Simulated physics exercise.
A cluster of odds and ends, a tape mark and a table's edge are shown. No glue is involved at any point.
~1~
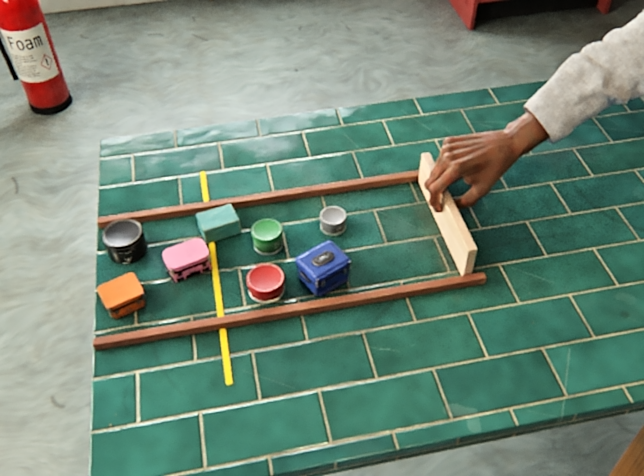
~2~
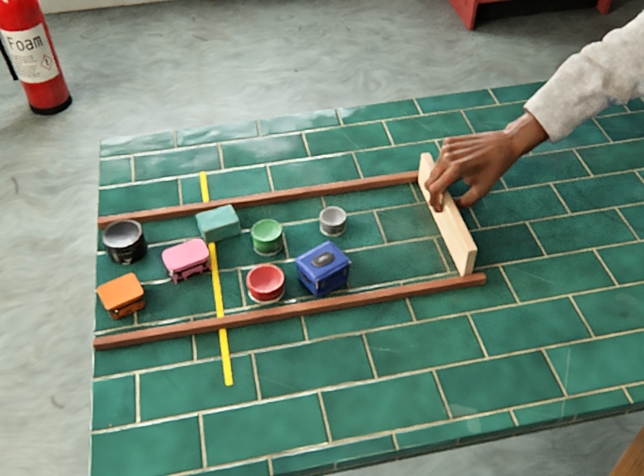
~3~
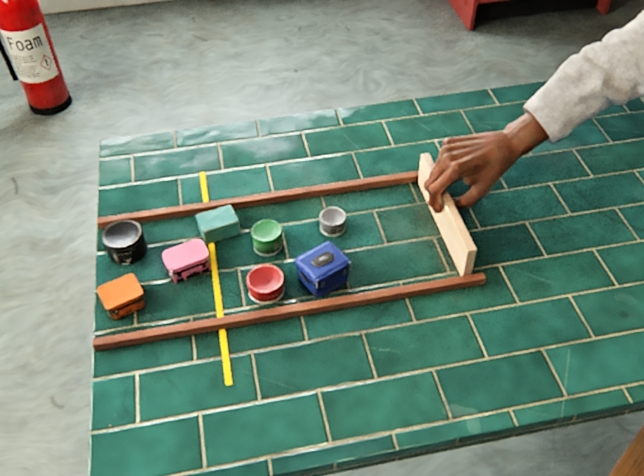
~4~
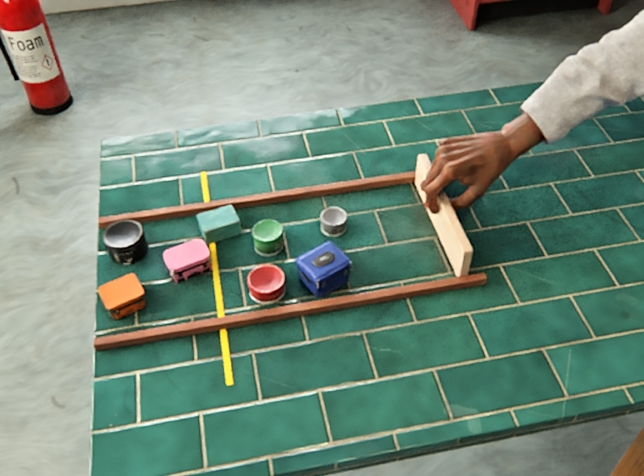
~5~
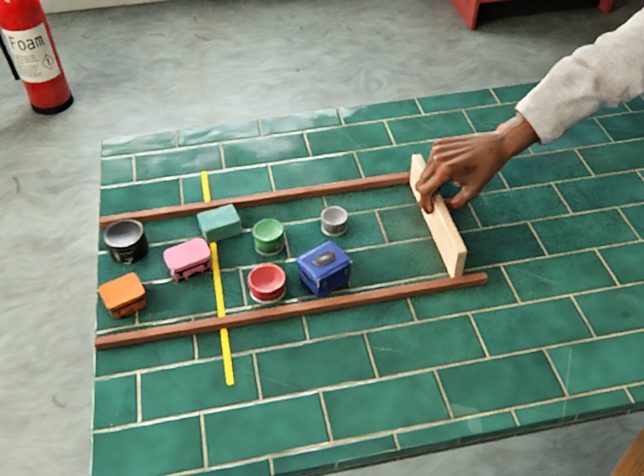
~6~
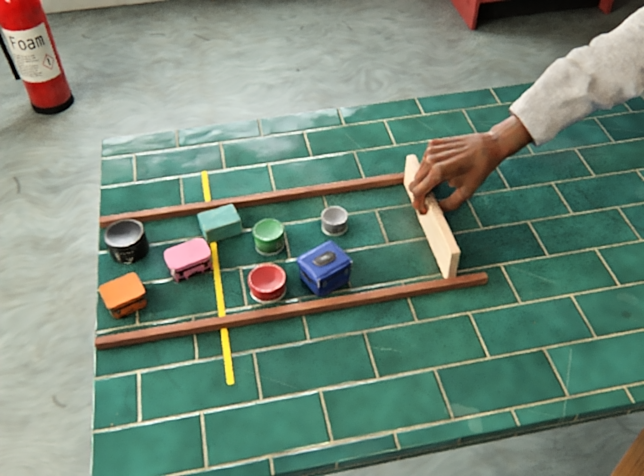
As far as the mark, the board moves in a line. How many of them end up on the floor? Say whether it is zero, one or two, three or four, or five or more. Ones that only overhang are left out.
It is zero.
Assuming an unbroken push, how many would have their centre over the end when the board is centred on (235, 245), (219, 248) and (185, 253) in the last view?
Counts per position: 0 / 0 / 1.
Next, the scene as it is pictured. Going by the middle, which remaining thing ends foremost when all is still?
That would be the orange case.
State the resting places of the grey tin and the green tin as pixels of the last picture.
I'd say approximately (199, 240) and then (199, 259).
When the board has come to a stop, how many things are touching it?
Looks like 4 of them, all told.
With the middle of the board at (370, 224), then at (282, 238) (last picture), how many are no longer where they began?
Tally at point one: 0; at point two: 4.
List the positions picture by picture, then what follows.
The first frame shows orange case (123, 297); black tub (125, 241); pink case (187, 261); board (445, 212); tape (214, 263).
The second frame shows black tub (125, 242); green tin (267, 238).
The third frame shows pink case (187, 261); red pot (266, 284).
The fourth frame shows orange case (123, 297); grey tin (334, 222).
The fifth frame shows black tub (126, 242); turquoise block (220, 224).
The sixth frame shows orange case (124, 297); black tub (127, 241); pink case (189, 260); board (430, 215); tape (216, 263).
Soon after, none off yet; orange case at rest near (124, 297); black tub at rest near (127, 241); pink case at rest near (189, 260).
Then, none off yet; orange case at rest near (124, 297); black tub at rest near (127, 241); pink case moving near (181, 263).
At rest, the number that fall off is zero.
